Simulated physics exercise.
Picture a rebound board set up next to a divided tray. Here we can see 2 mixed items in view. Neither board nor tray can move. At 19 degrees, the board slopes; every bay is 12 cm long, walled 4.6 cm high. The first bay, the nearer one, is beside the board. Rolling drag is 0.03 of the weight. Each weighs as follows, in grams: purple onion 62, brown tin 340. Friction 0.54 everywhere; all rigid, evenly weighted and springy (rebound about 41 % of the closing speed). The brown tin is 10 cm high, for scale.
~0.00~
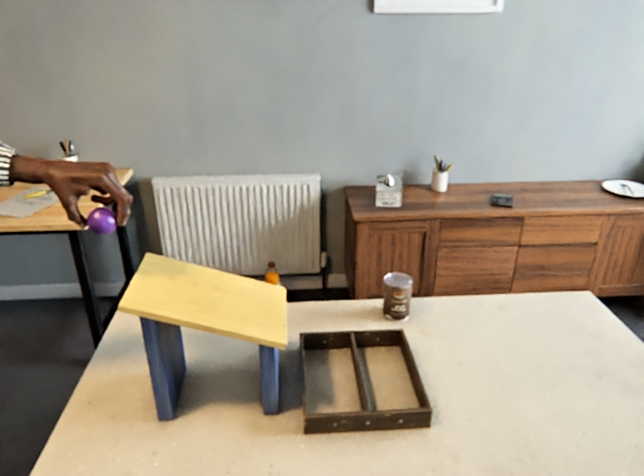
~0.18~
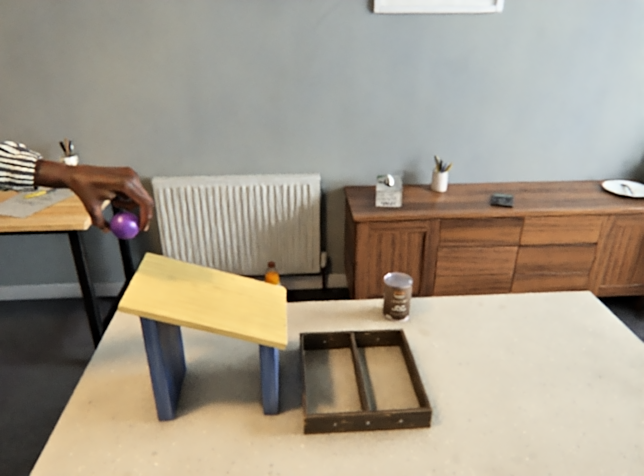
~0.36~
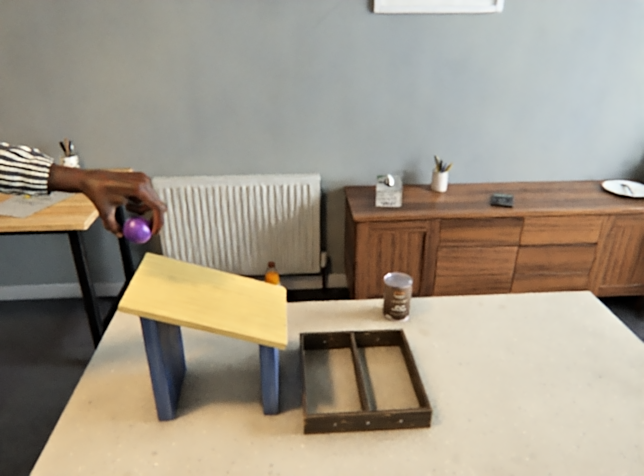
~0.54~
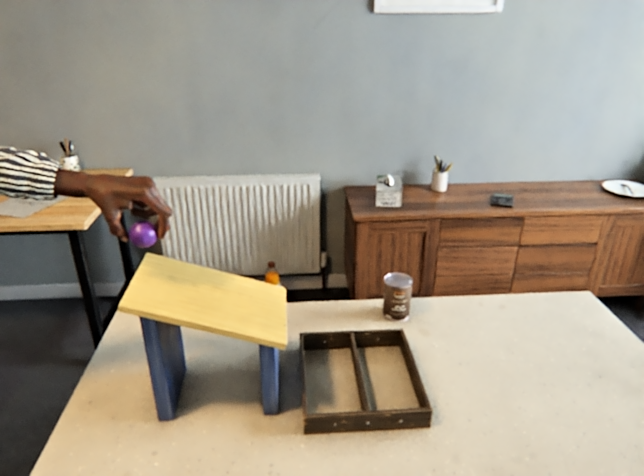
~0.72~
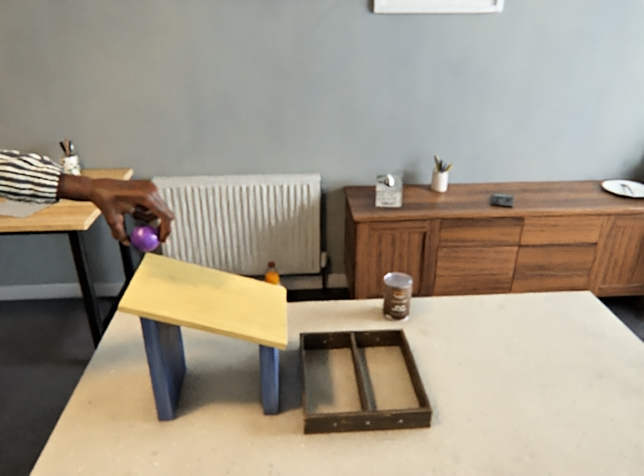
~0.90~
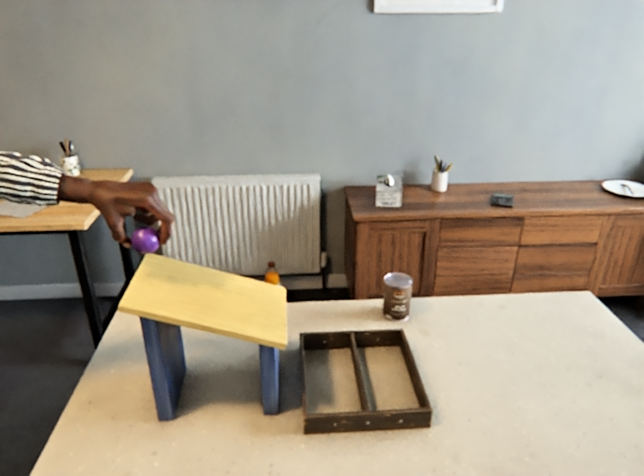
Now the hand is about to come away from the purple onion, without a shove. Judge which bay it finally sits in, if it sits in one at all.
It sits in neither bay.
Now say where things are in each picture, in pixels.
In the first frame, 8 cm from its drop point; purple onion (102, 221); brown tin (397, 297).
In the second frame, 4 cm from its drop point; purple onion (126, 225); brown tin (397, 297).
In the third frame, 2 cm from its drop point; purple onion (138, 229); brown tin (397, 297).
In the fourth frame, 1 cm from its drop point; purple onion (144, 234); brown tin (397, 297).
In the fifth frame, poised above the slant; purple onion (145, 238); brown tin (397, 297).
In the sixth frame, poised above the slant; purple onion (146, 240); brown tin (397, 297).
After 1.50 s, purple onion near (282, 301).
After 1.90 s, it is outside the bays; purple onion near (471, 370).
In the end (2.2 s), it is outside the bays; brown tin under 4 cm from the start.
